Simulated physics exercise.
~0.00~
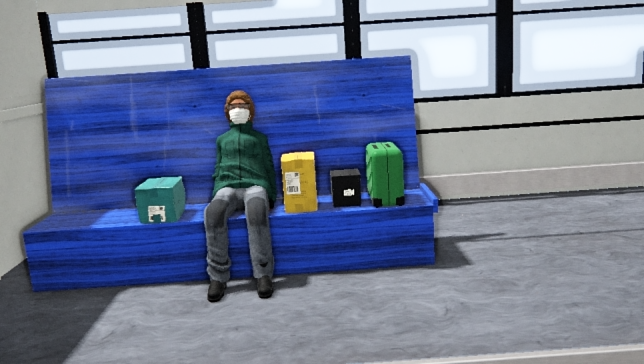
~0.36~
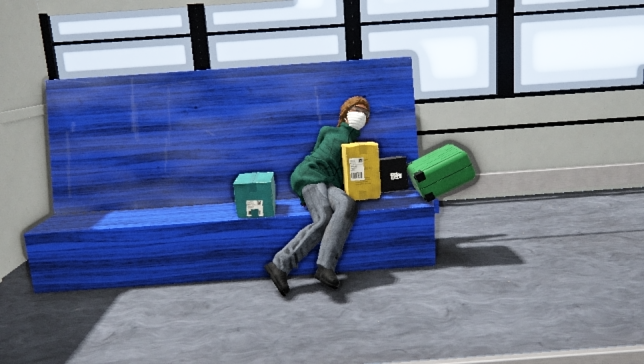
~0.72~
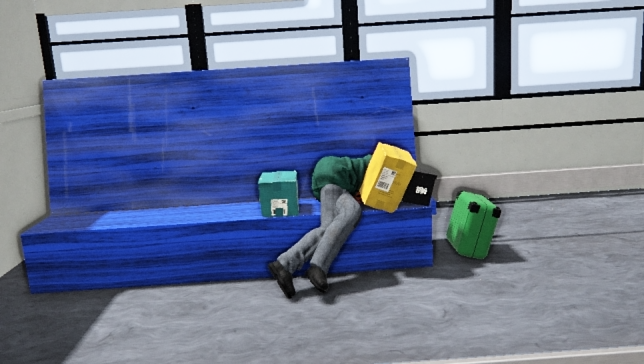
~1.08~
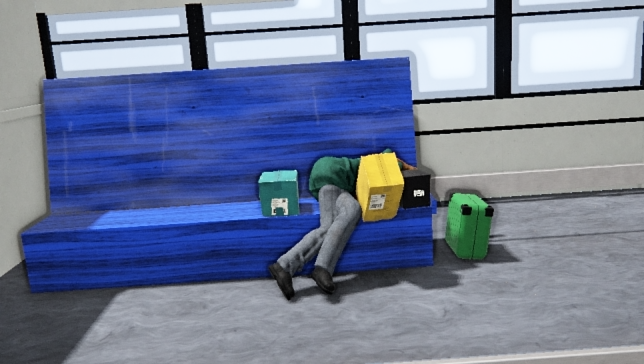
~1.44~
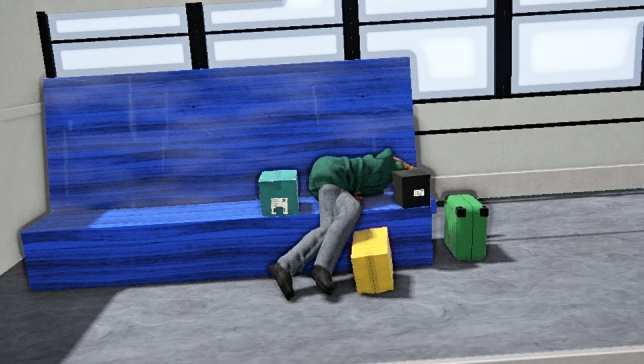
On a blue bench, a masked sleeper topples right as green and yellow bags fall off.
